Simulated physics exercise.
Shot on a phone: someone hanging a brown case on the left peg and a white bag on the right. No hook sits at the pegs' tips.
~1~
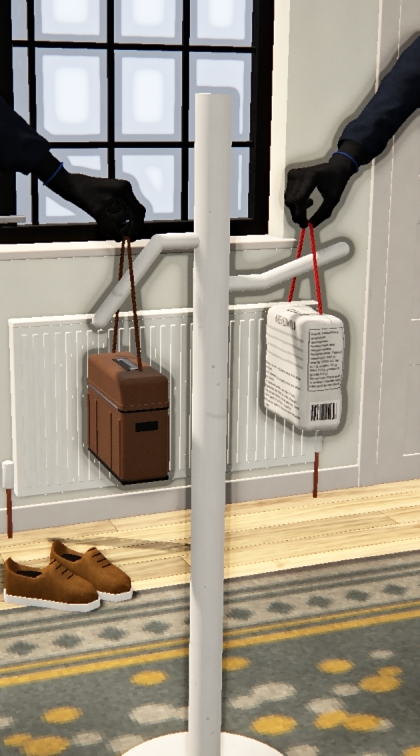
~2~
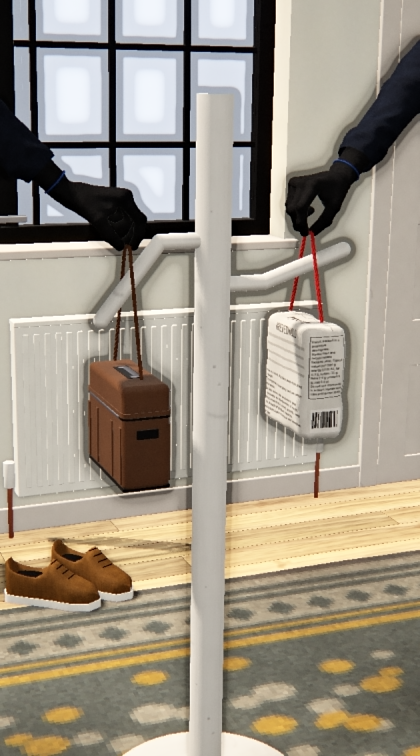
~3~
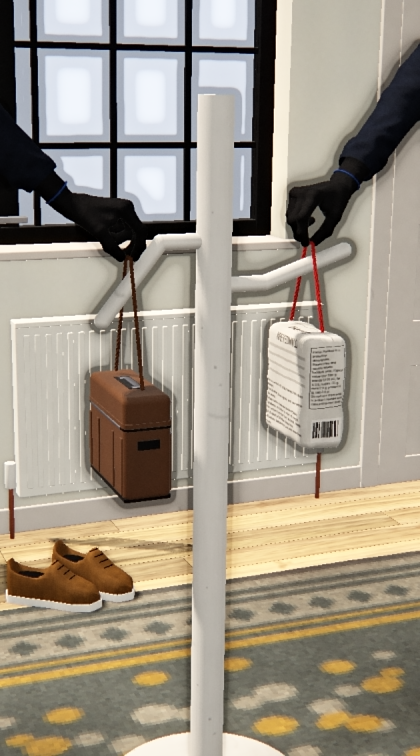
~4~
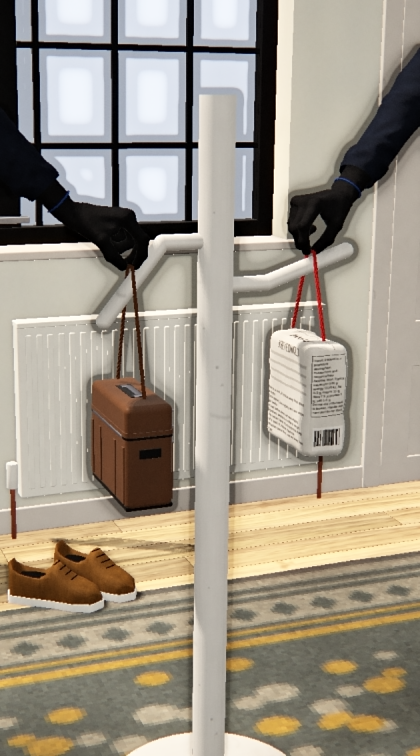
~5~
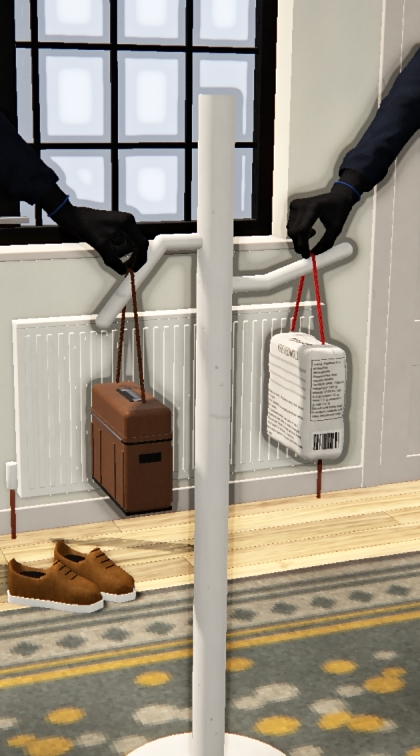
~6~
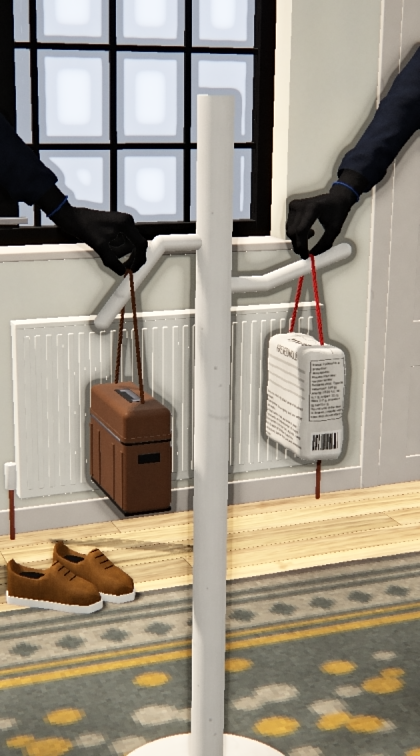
Two black-gloved hands held a brown case on the left and a white bag on the right by their straps beside a white stand, lowering both slightly before keeping them nearly still.
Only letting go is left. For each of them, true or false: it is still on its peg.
Brown case: False. White bag: True.
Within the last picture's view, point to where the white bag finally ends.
Roughly (268, 418).
Then, 0.42 s after the last picture, brown case on the floor; white bag hanging near (289, 408).
Then, 0.70 s after the last picture, brown case on the floor; white bag hanging near (256, 419).
At rest, brown case on the floor; white bag hanging near (268, 418). The brown case slips off its peg and the white bag holds on.
